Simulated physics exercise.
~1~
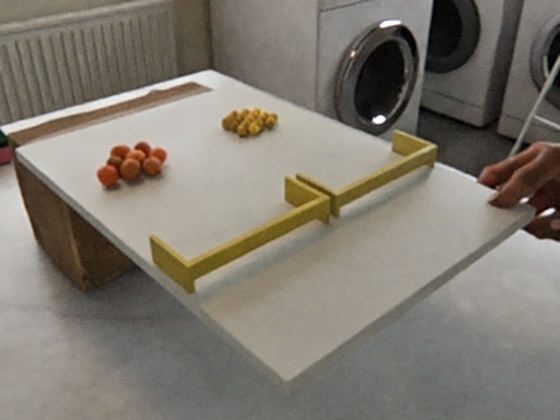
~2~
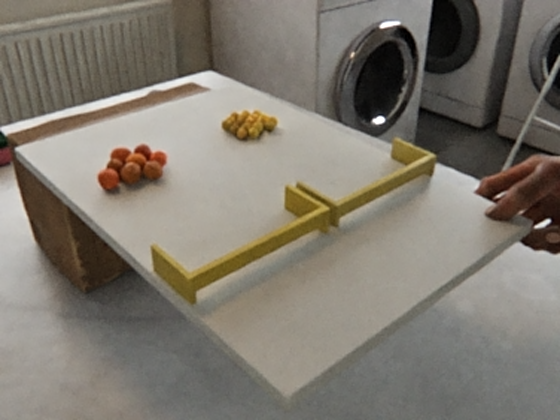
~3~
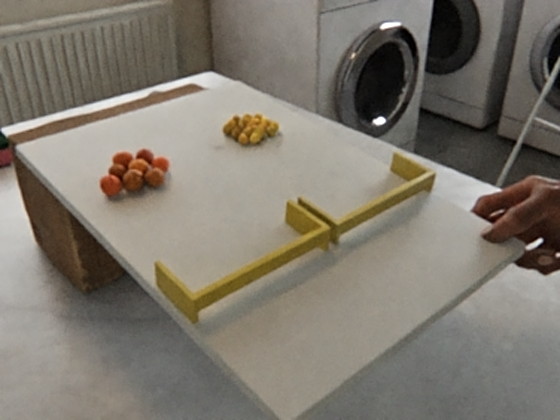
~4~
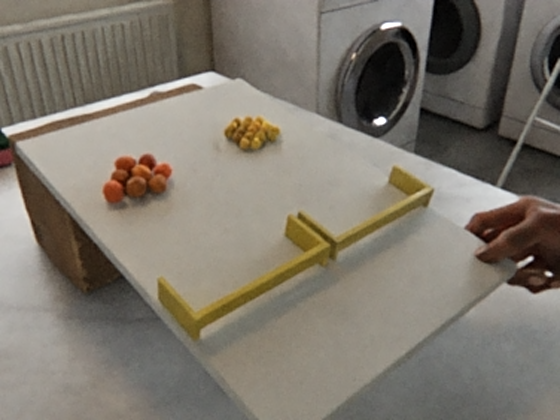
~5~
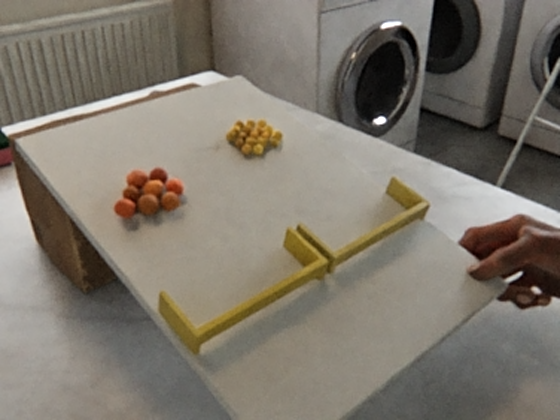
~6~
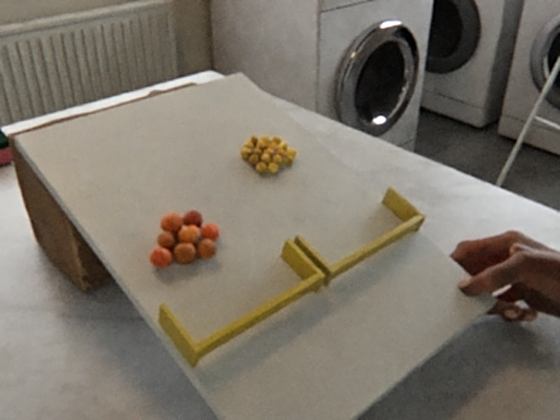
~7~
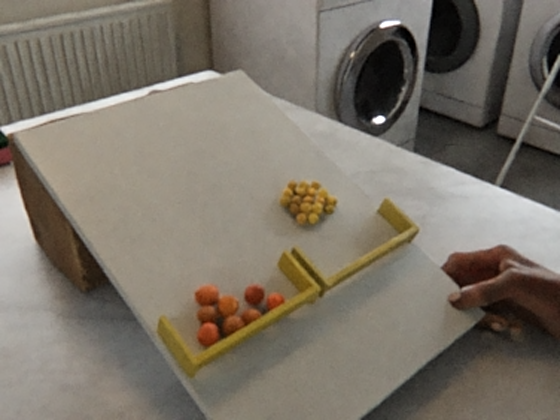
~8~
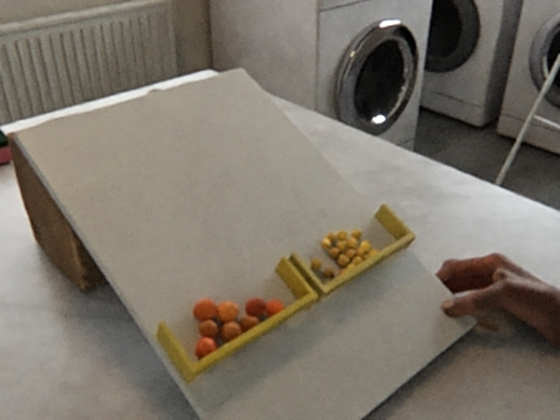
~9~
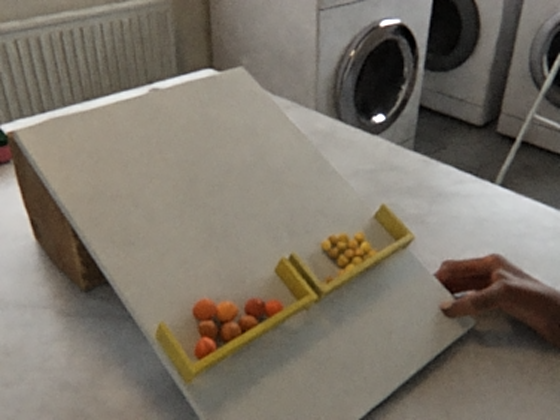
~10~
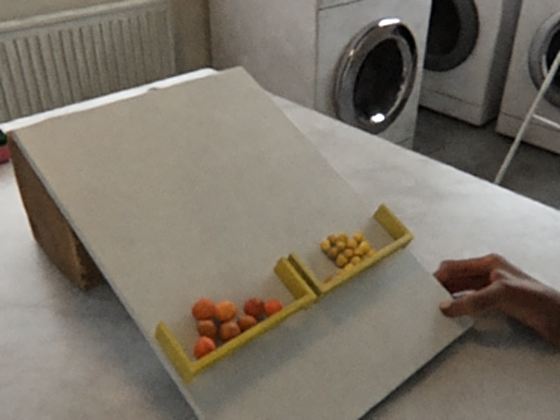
A hand lowered the near end of a white board fitted with two yellow barriers, and the orange balls slid down first, followed by the smaller yellow ones, until each group came to rest against its own barrier on the tilted board.
